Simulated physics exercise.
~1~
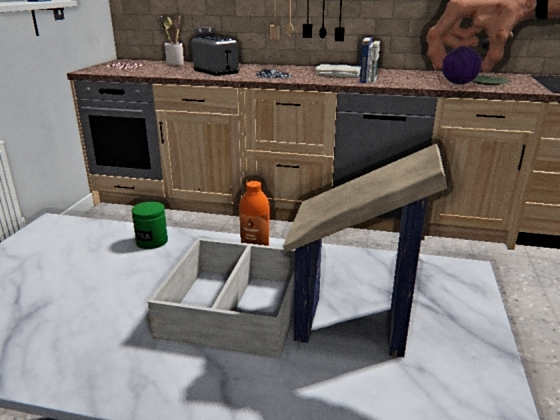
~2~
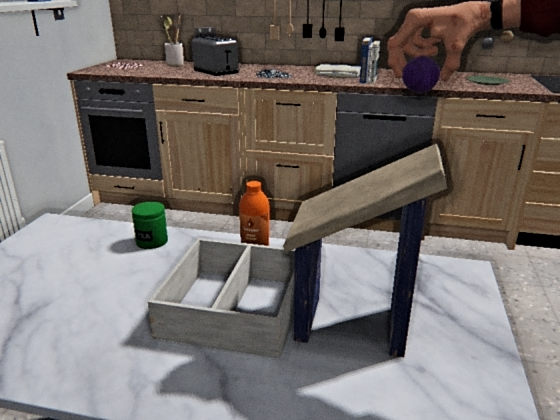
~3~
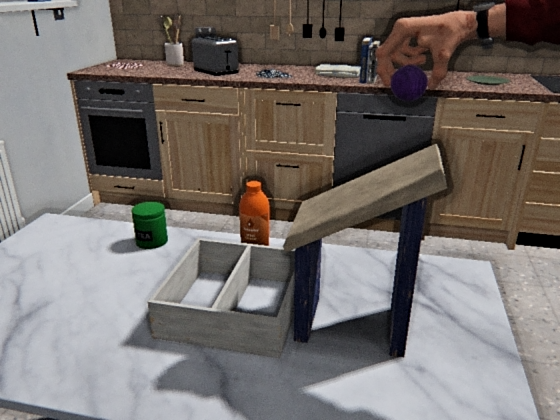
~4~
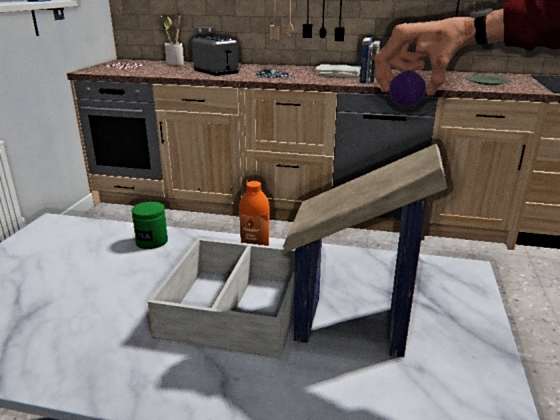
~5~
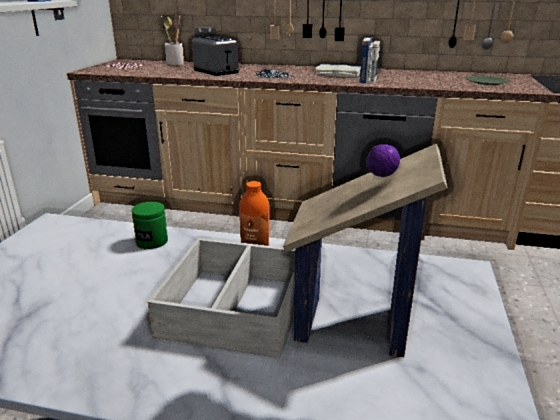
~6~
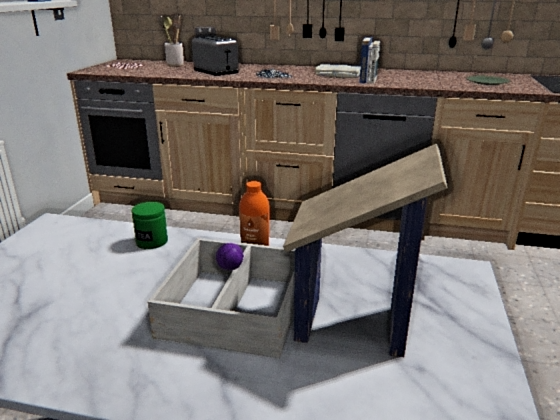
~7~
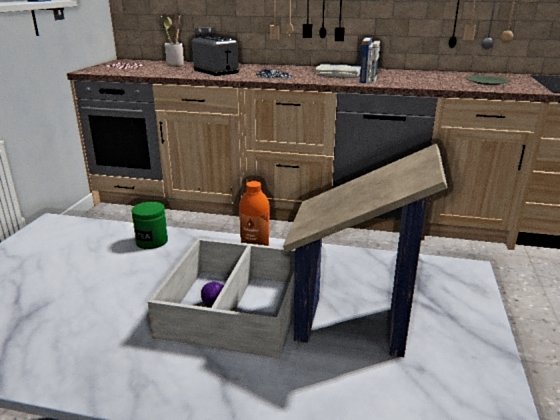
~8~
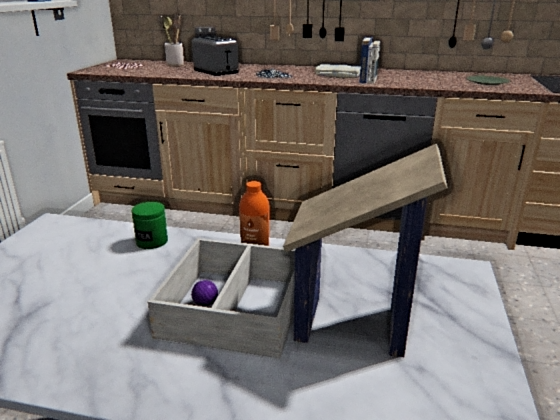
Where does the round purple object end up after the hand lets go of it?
It ends up in the second bay of the tray, the left one that is farther from the sloping board.
